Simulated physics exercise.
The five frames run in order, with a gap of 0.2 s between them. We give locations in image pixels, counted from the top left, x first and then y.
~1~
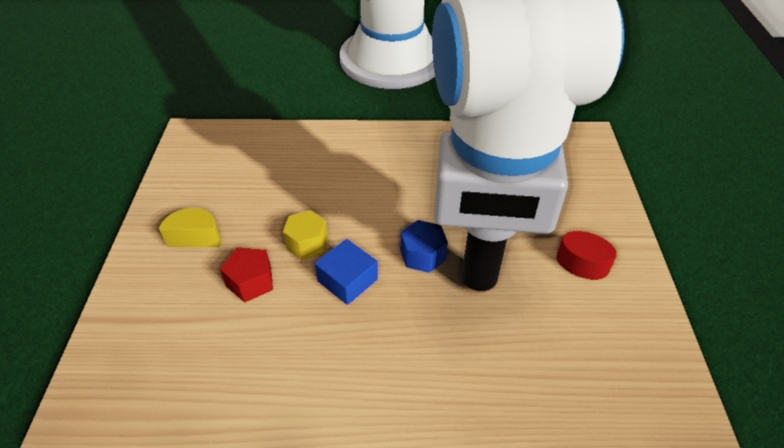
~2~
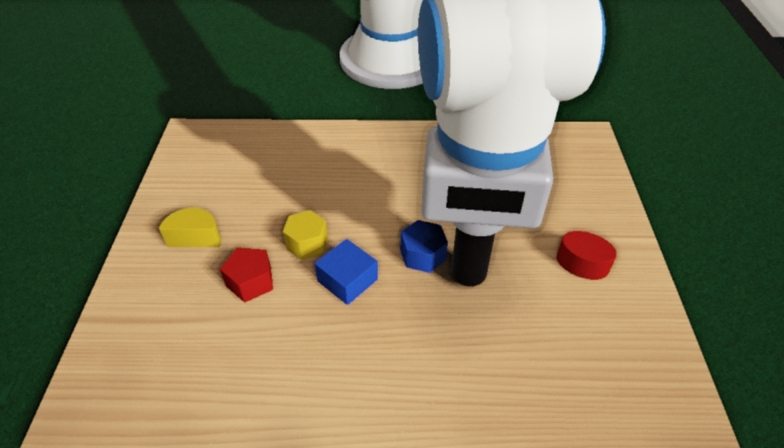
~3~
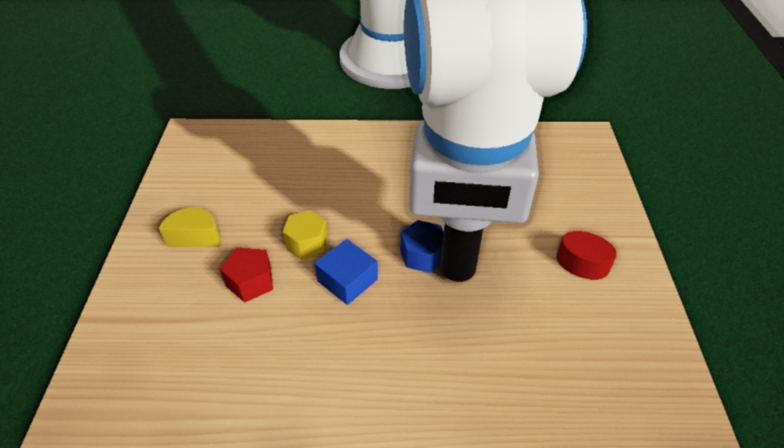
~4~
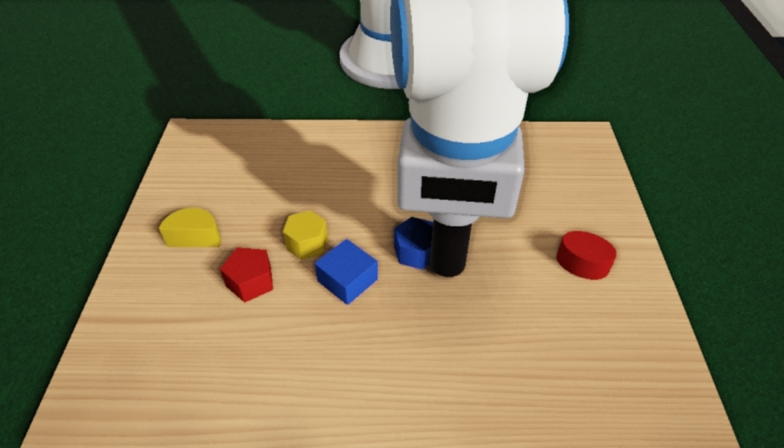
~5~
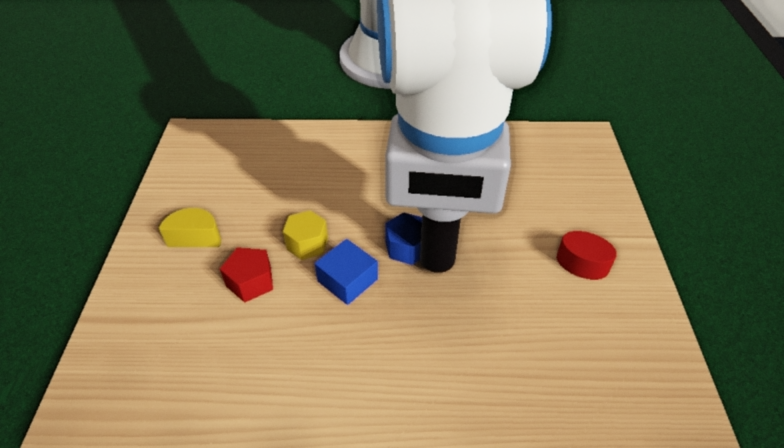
At first, a white robot arm holds its black peg over a wooden board, just right of a blue hexagonal block among scattered red, yellow and blue pieces. The peg slides left to the block, then nudges it slightly left, while the other pieces stay still.
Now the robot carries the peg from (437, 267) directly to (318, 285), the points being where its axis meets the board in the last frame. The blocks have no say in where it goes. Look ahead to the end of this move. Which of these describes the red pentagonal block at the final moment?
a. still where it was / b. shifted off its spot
b: Shifted off its spot.
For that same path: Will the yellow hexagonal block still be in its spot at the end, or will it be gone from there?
Its place stays the same.
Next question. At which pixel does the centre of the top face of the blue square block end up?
It should be at (272, 267) by then.
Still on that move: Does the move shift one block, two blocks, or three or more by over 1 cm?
I think three or more will be displaced.
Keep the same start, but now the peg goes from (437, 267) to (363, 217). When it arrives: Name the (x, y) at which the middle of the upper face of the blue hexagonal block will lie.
Near (331, 187).
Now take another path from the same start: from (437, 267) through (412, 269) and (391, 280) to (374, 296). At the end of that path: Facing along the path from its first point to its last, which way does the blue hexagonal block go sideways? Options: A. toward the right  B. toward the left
I'll go with A - toward the right.
On the path given first. One third of the way, peg (397, 266); blue hexagonal block (395, 225), turned 25° clockwise.
Two thirds of the way, peg (356, 272); blue square block (307, 264); blue hexagonal block (395, 225), turned 25° clockwise.
At the end, peg (317, 278); red pentagonal block (226, 261); yellow hexagonal block unmoved; blue square block (272, 267), turned 35° clockwise; blue hexagonal block (395, 225), turned 25° clockwise.
